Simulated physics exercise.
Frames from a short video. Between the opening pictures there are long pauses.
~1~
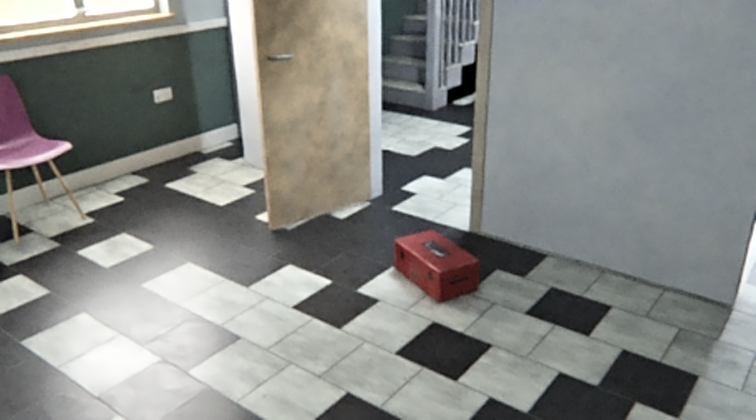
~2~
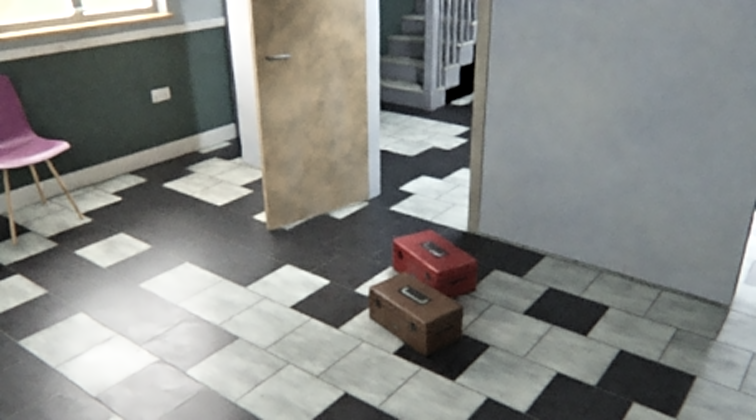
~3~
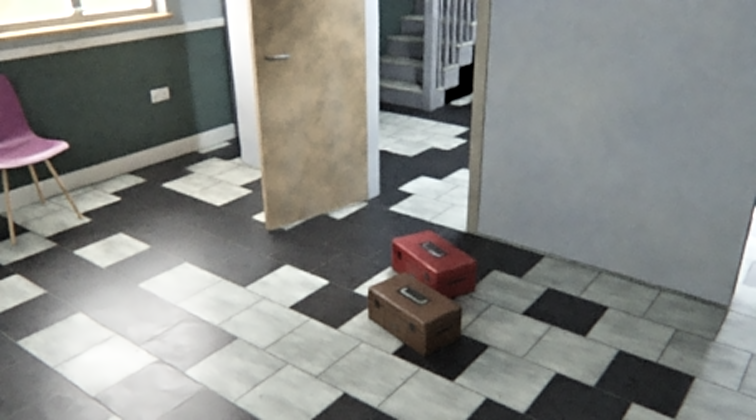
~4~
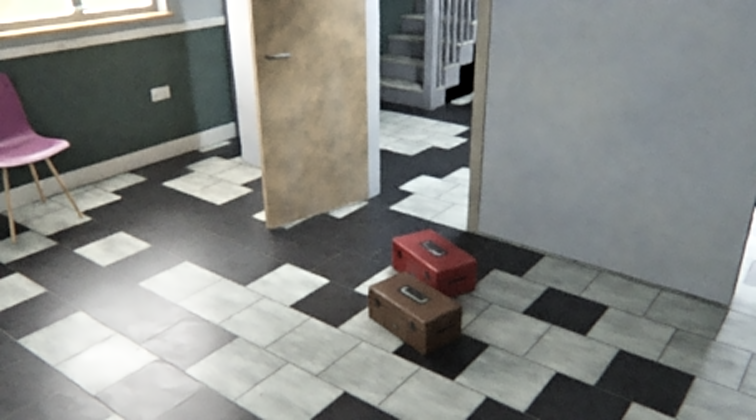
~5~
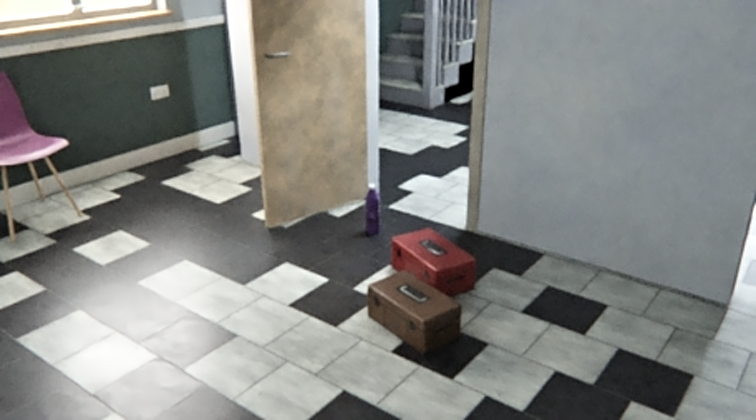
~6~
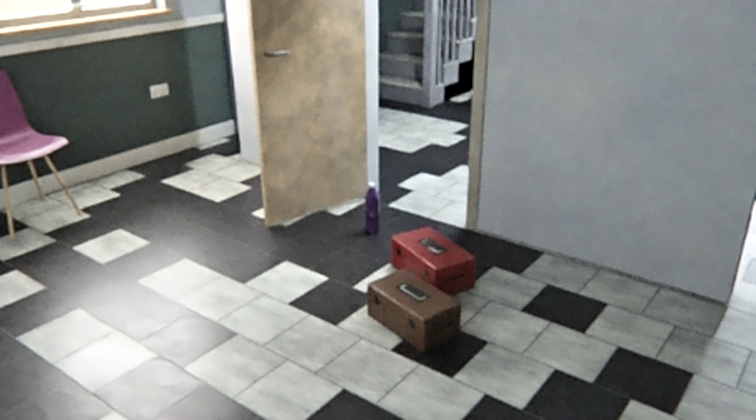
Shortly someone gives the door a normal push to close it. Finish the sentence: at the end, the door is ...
... fully closed.
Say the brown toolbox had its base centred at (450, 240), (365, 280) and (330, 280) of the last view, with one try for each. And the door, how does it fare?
Well, on the first try it is held back, on the second it makes it all the way, and on the third it makes it all the way.
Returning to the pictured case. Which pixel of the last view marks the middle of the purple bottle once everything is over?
The object finishes roughly at pixel (455, 189).
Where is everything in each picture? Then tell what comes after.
Door wide open and still, in the first frame.
Door wide open and still; brown toolbox (414, 312); red toolbox (434, 264), in the second frame.
Door wide open and still; brown toolbox (413, 312); red toolbox (433, 265), in the third frame.
Door wide open and still; brown toolbox (414, 311); red toolbox (433, 264), in the fourth frame.
Door wide open and still; brown toolbox (413, 310); red toolbox (432, 263), in the fifth frame.
Door wide open and still; purple bottle (373, 208); brown toolbox (413, 309), in the sixth frame.
Then, 1.10 s past the last view, door at 35°; purple bottle displaced well along near (401, 206).
Then, 1.50 s past the last view, door at 0°; purple bottle displaced well along near (449, 193).
Finally, door at 0°; down or leaning hard on the floor, purple bottle; the other 2 still in place. Final places as the last picture's camera would see them, purple bottle near (455, 189).
